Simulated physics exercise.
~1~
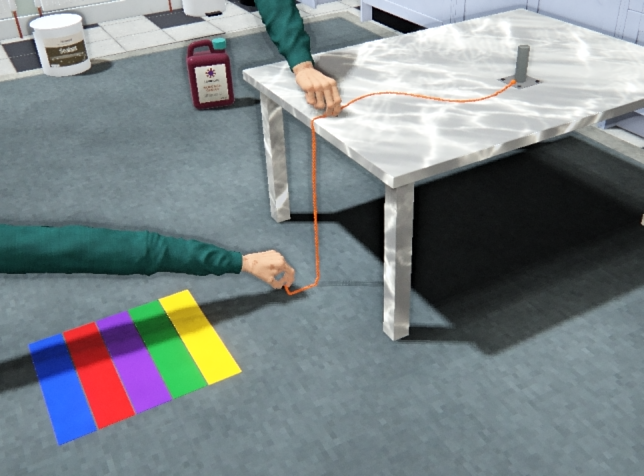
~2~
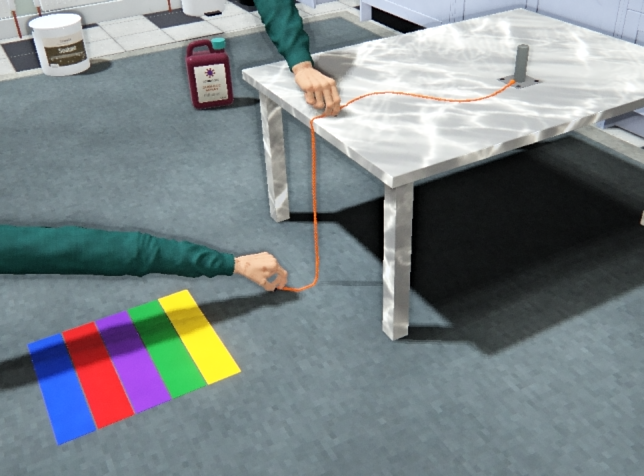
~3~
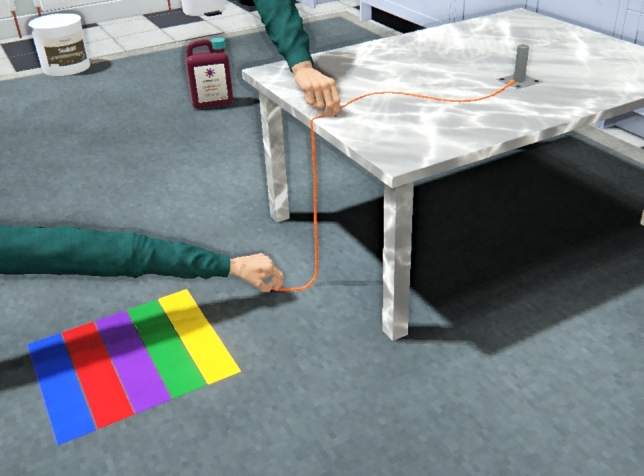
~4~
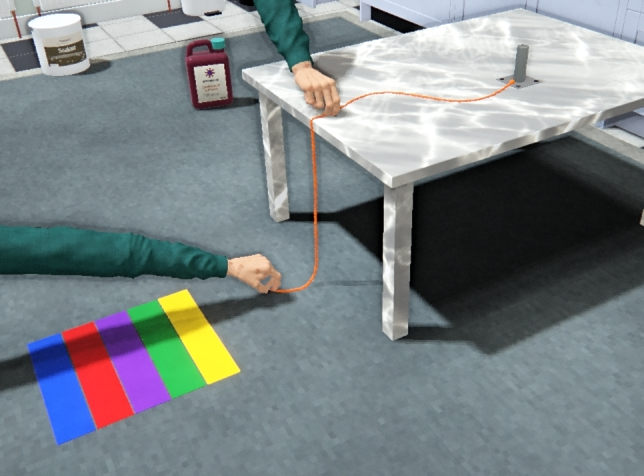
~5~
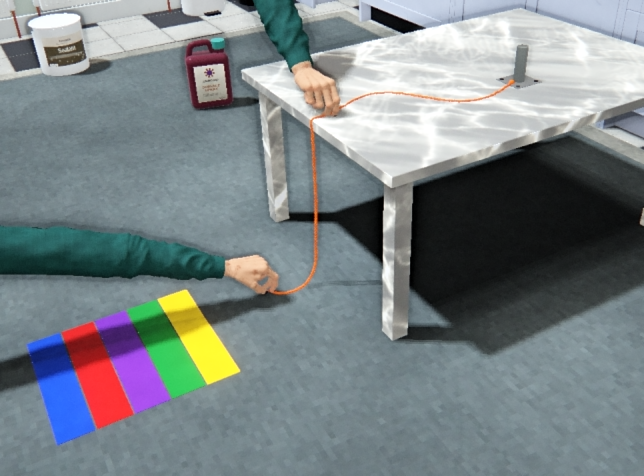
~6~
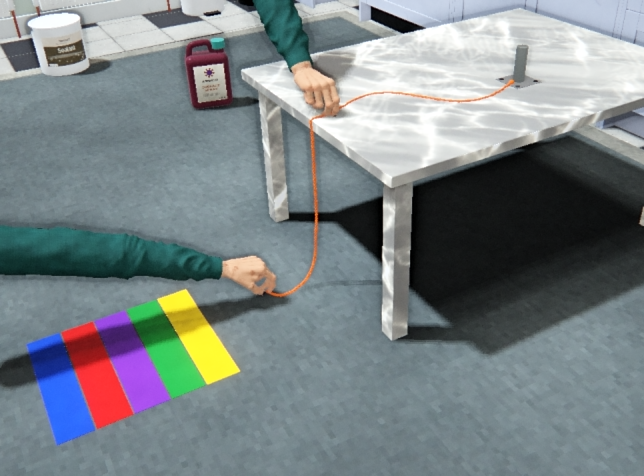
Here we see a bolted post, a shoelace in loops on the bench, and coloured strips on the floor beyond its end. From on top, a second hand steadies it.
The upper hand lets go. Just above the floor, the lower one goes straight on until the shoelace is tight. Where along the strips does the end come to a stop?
Above the purple strip.
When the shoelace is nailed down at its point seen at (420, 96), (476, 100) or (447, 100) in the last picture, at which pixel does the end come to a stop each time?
Taking them in turn, I'd expect around (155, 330), (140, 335) and finally (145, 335).
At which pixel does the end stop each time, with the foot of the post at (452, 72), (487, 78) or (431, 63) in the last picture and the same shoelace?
In order, near (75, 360), (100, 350) and (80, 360).
Soon after, end near (200, 315); over yellow.
After that, end near (155, 331); over green.
At the stop, end near (127, 341); over purple. It gets as far as the purple strip.
